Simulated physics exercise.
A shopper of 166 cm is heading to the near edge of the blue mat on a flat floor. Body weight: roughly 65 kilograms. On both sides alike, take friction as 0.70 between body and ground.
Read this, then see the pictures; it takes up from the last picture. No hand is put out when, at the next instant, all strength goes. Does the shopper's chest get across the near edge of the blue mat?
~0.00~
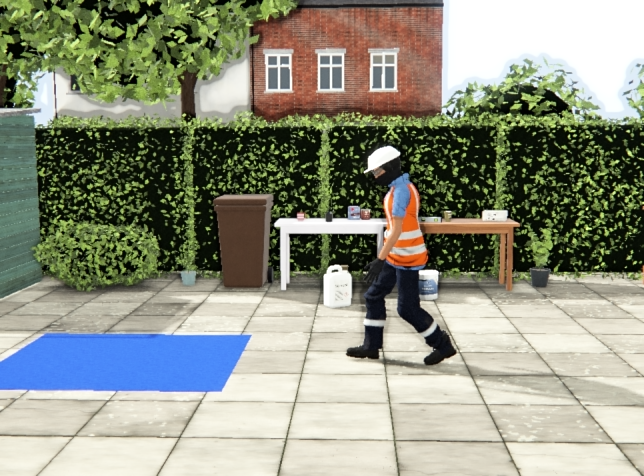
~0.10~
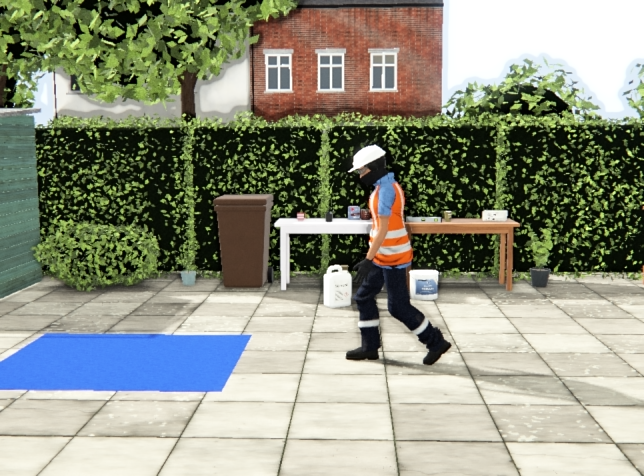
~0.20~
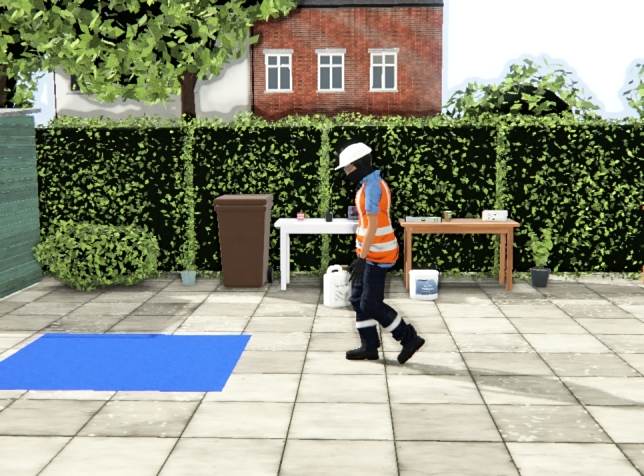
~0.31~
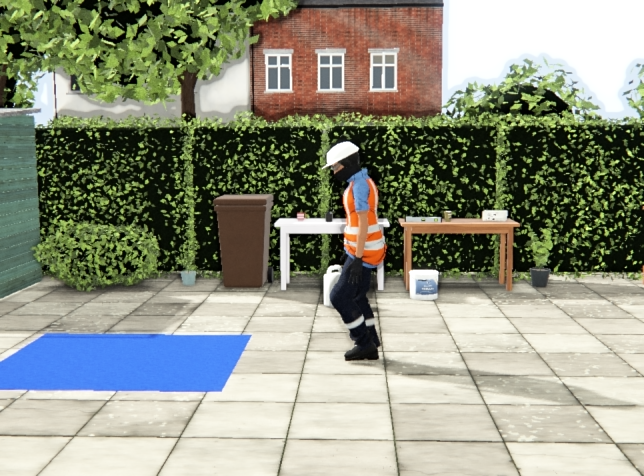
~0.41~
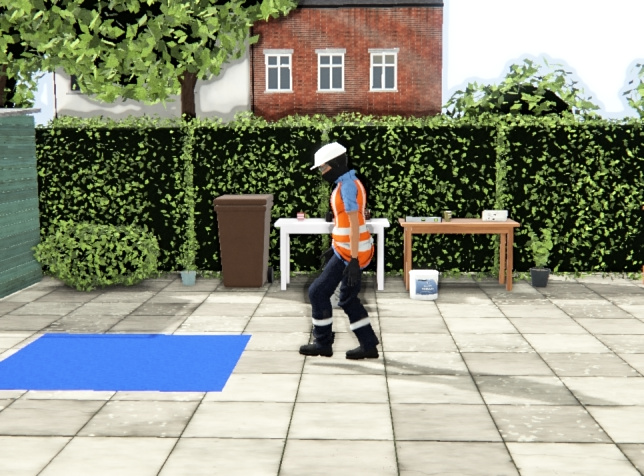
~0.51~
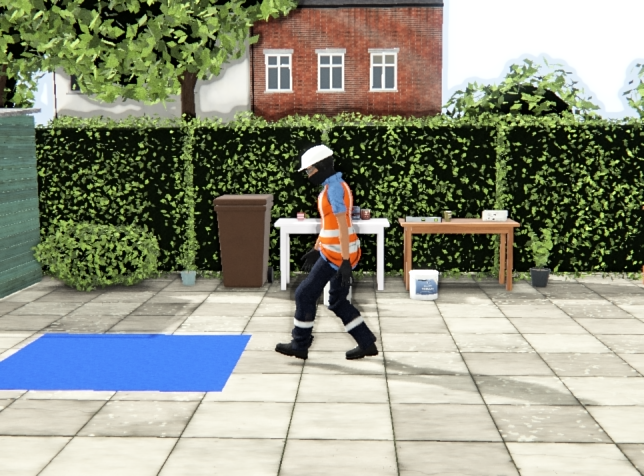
Yes.
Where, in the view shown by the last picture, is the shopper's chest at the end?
Roughly at (208, 344).
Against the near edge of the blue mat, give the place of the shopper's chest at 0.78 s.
About 45 cm short of it.
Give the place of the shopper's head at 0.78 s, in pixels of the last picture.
Near pixel (288, 212).
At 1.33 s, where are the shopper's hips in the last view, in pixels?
Somewhere around pixel (256, 346) of the last picture.
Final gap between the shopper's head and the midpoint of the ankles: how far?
About 90 cm.
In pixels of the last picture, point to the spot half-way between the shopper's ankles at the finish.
About pixel (309, 358).
After 0.78 s the shopper's chest is 47 cm short of the near edge of the blue mat, near (300, 244) in the last picture's view; the shopper's head 39 cm short of the near edge of the blue mat.
After 1.03 s the shopper's chest is 21 cm short of the near edge of the blue mat, near (264, 300) in the last picture's view.
After 1.33 s the shopper's chest is 13 cm past the near edge of the blue mat, near (214, 336) in the last picture's view.
At rest, 3.3 s, shopper's hips stop short of the near edge of the blue mat; shopper's head crosses the near edge of the blue mat; shopper's chest crosses the near edge of the blue mat.
